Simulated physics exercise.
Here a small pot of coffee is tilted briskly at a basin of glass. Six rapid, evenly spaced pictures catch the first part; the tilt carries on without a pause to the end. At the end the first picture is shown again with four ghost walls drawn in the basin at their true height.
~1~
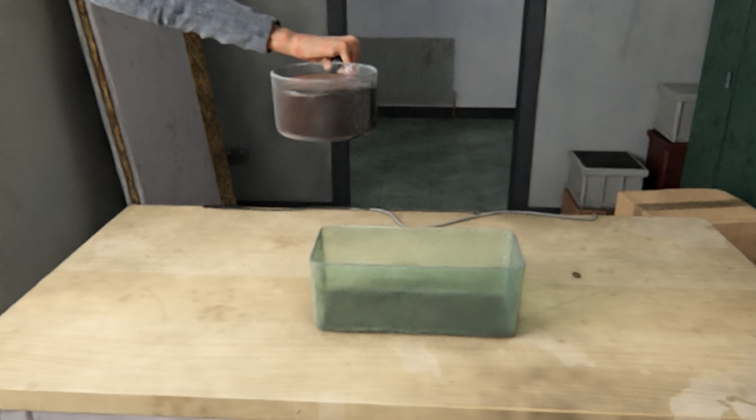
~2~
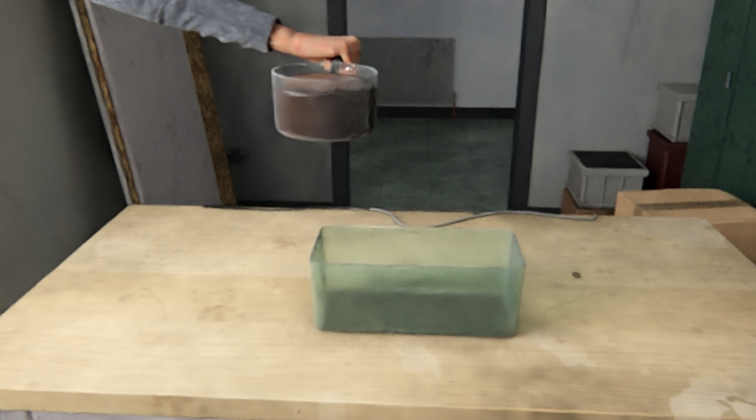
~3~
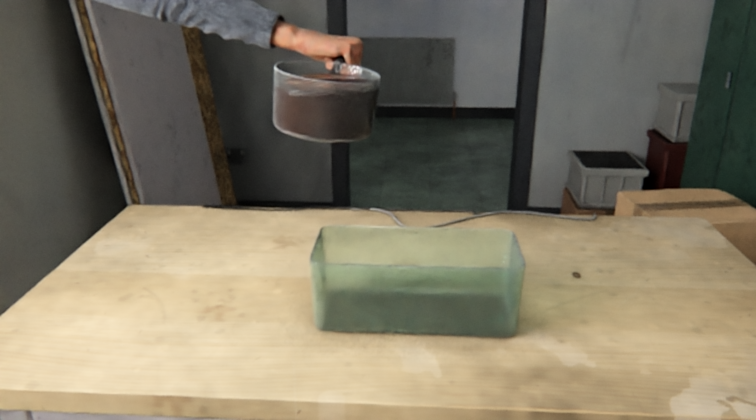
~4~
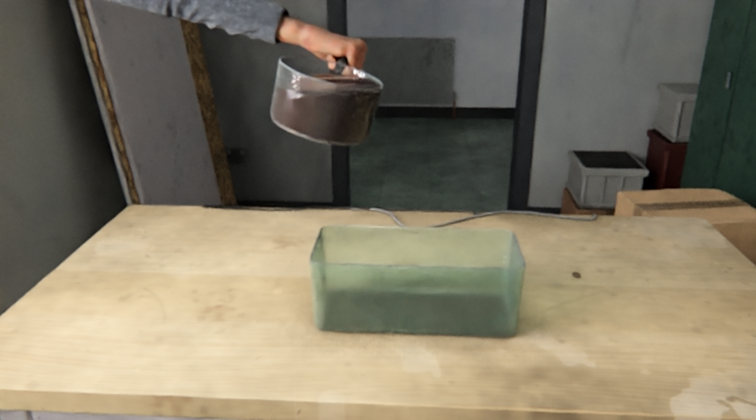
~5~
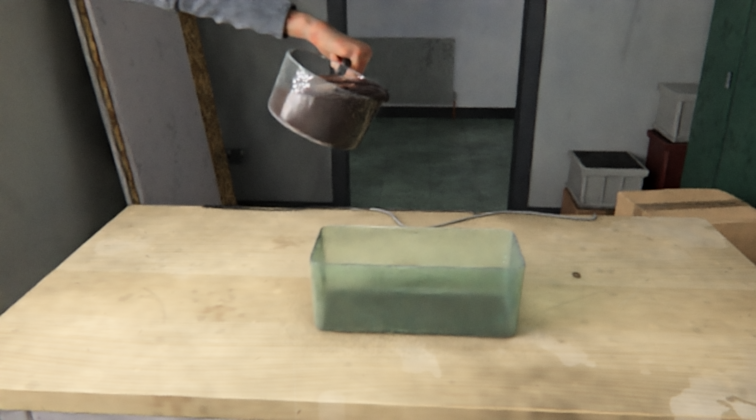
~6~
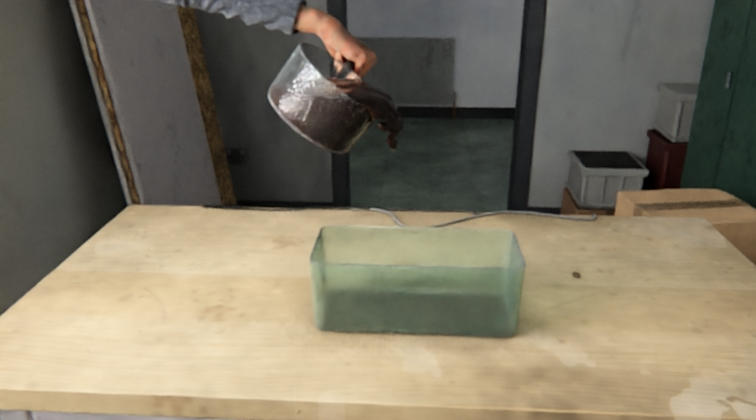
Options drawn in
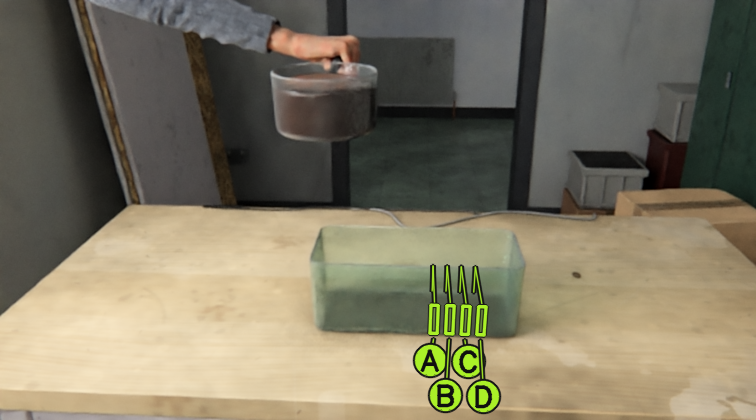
At first, a hand holds a clear pot of dark brown liquid upright above a greenish glass basin on a wooden table. The hand then tilts the pot to the right, steadily more steeply, and the liquid slips over its lip and stretches downward in the air above the basin.
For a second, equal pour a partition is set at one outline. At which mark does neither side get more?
Go for A.
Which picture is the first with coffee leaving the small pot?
In picture 5.
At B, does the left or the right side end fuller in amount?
The left side.
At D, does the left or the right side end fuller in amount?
More ends on the left.
On the marked copy, A at (433, 338); B at (449, 339); C at (464, 339); D at (480, 340).
With A, about 48 % ends left of the wall and 49 % right of it.
With B, about 70 % ends left of the wall and 26 % right of it; 4 % is lost outside.
With C, about 92 % ends left of the wall and 5 % right of it; 3 % is lost outside.
With D, about 89 % ends left of the wall and 10 % right of it.
